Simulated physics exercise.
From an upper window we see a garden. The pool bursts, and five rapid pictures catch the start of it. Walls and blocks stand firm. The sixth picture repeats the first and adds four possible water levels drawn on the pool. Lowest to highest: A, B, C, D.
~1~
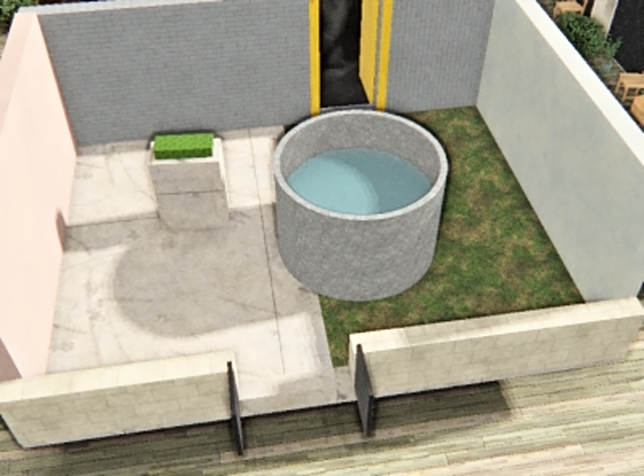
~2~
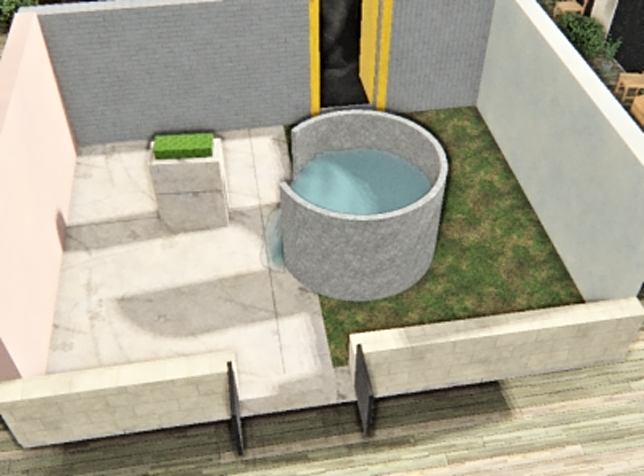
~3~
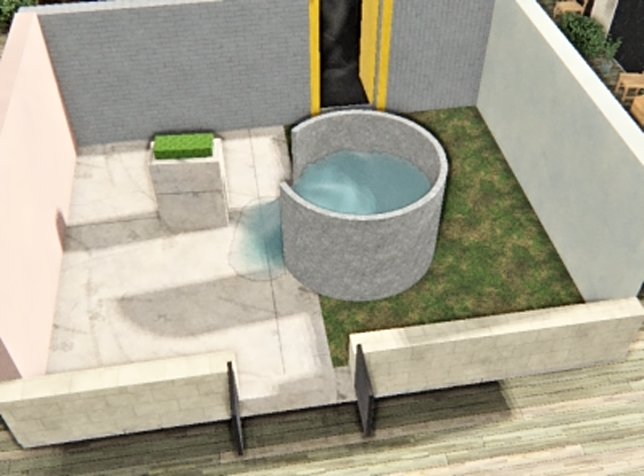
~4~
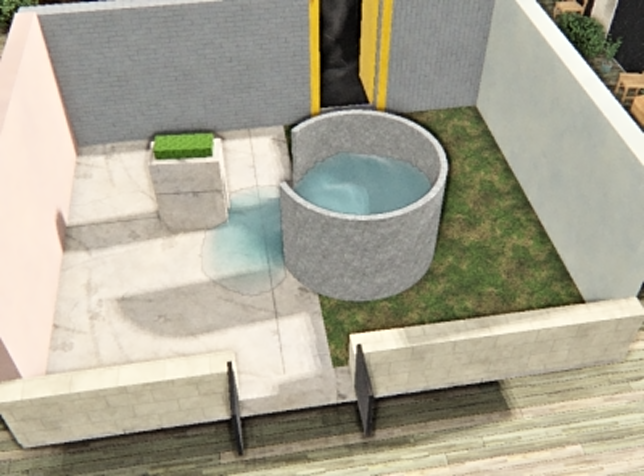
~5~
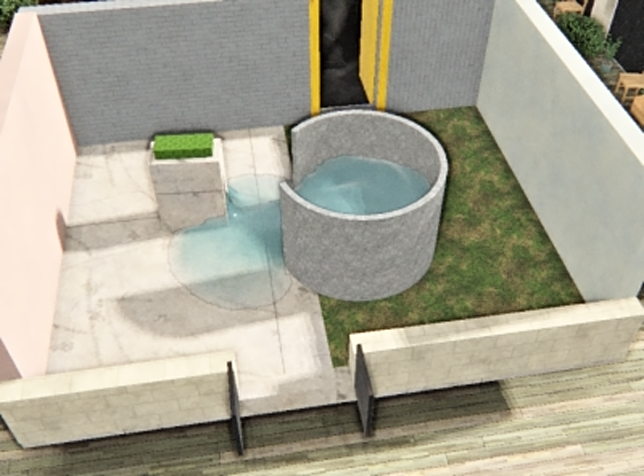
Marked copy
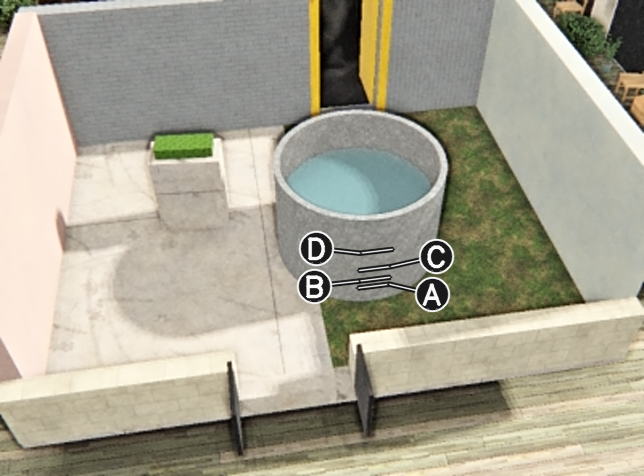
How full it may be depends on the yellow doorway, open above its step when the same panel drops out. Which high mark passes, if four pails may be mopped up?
Line D.
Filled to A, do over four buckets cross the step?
No.
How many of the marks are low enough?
All of them.
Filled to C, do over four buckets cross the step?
No, that is safe.
On the marked copy, A at (373, 286); B at (374, 279); C at (375, 268); D at (376, 251); from the bottom up A, B, C, D.
For line A, nothing gets over.
For line B, nothing gets over.
For line C, nothing gets over.
For line D, a bucket or two gets in.
